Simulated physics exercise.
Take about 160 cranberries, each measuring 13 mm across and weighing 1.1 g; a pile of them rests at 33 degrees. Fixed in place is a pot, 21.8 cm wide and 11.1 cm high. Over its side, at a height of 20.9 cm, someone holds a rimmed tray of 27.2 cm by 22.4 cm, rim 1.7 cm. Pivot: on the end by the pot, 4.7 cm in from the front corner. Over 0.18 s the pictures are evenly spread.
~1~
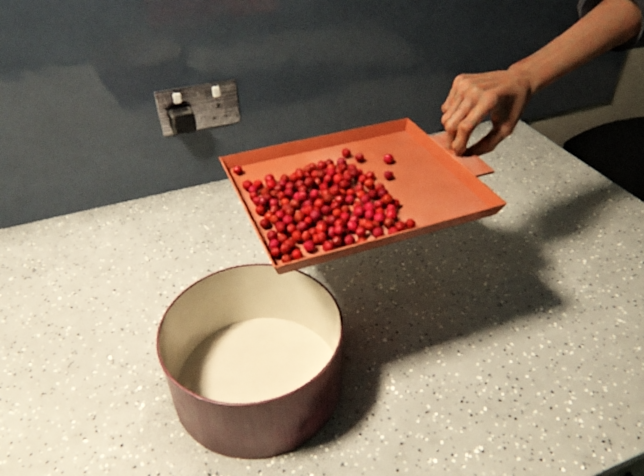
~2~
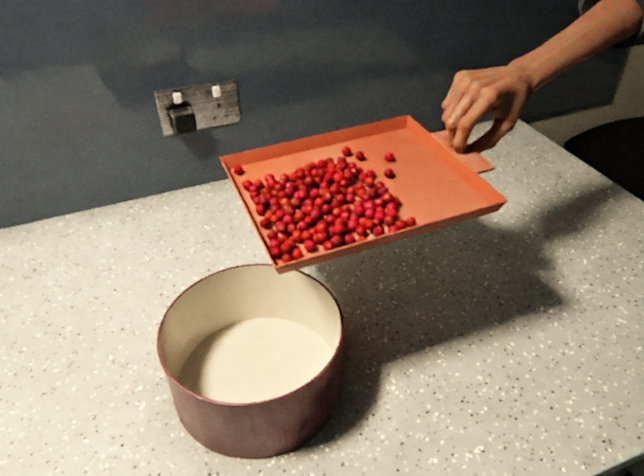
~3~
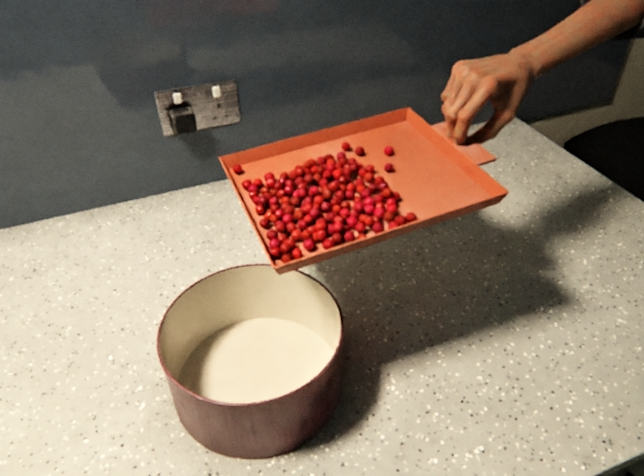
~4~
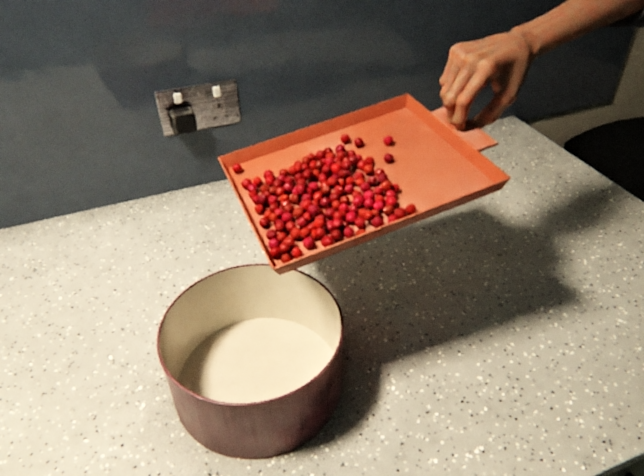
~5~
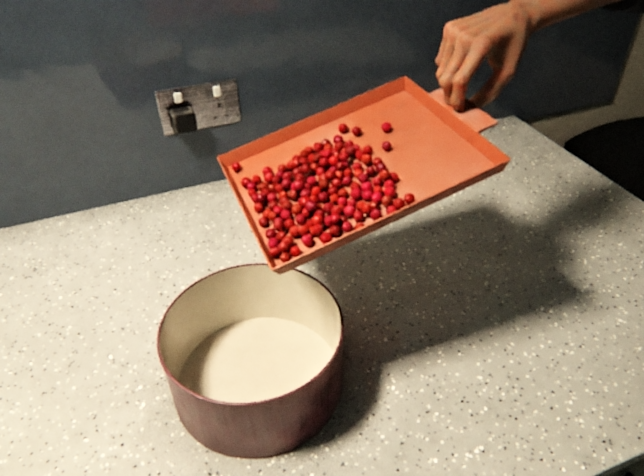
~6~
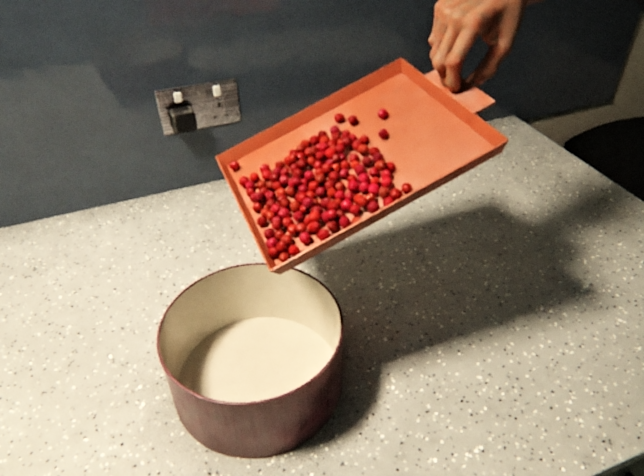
On a pale speckled counter against a dark wall, a hand holds an orange rimmed tray of red cranberries above and beside a round pot, nearly still at first. The hand then raises the tray's right end steadily, steepening its slant toward the pot, while the cranberries shift slightly left with it.
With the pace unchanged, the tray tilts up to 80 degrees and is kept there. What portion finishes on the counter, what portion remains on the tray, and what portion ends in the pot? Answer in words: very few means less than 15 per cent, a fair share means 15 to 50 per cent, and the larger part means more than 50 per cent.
Counter: A fair share. Left on the tray: Very few. Pot: The larger part.
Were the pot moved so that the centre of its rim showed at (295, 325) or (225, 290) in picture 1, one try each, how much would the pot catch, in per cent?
I'd say close to 45 percent for the first spot and 90 percent for the second.
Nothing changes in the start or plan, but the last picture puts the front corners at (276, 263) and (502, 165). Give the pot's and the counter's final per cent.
The pot gets 75 and the counter 25.
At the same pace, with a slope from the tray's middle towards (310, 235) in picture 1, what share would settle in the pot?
Near 95 percent, give or take.
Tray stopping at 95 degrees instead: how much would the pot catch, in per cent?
Near 75 %, then.
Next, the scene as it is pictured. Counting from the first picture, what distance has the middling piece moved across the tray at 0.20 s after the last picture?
Displacement on the tray: About 3 cm.
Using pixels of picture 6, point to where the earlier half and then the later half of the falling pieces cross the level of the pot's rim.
I'd mark about (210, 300) for the first half and about (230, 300) for the second.
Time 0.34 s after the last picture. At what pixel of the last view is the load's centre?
At about (255, 199).
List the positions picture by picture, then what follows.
Tray tilt 0 degrees, front corners at (278, 262) and (499, 202); middle of the pieces at (319, 204); pot at (251, 325), in the first frame.
Tray tilt 1 degrees, front corners at (278, 262) and (500, 199); middle of the pieces at (320, 203), in the second frame.
Tray tilt 3 degrees, front corners at (278, 262) and (501, 190), lowest corner left front; middle of the pieces at (319, 201), in the third frame.
Tray tilt 8 degrees, front corners at (277, 263) and (502, 177), lowest corner left front; middle of the pieces at (318, 197), in the fourth frame.
Tray tilt 13 degrees, front corners at (275, 263) and (502, 158), lowest corner left front; middle of the pieces at (317, 192), in the fifth frame.
Tray tilt 19 degrees, front corners at (274, 264) and (500, 140), lowest corner left front; middle of the pieces at (314, 187); pot at (251, 324), in the sixth frame.
Then, 0.20 s after the last picture, tilt 50 degrees; the tray holds 100 %, the pot 0 %.
Then, 0.34 s after the last picture, tilt 71 degrees; the tray holds 95 %, the pot 0 %.
Then, 0.62 s after the last picture, tilt 80 degrees; the tray holds 25 %, the pot 35 %.
In the end, counter 25 %, tray 0 %, pot 75 %.
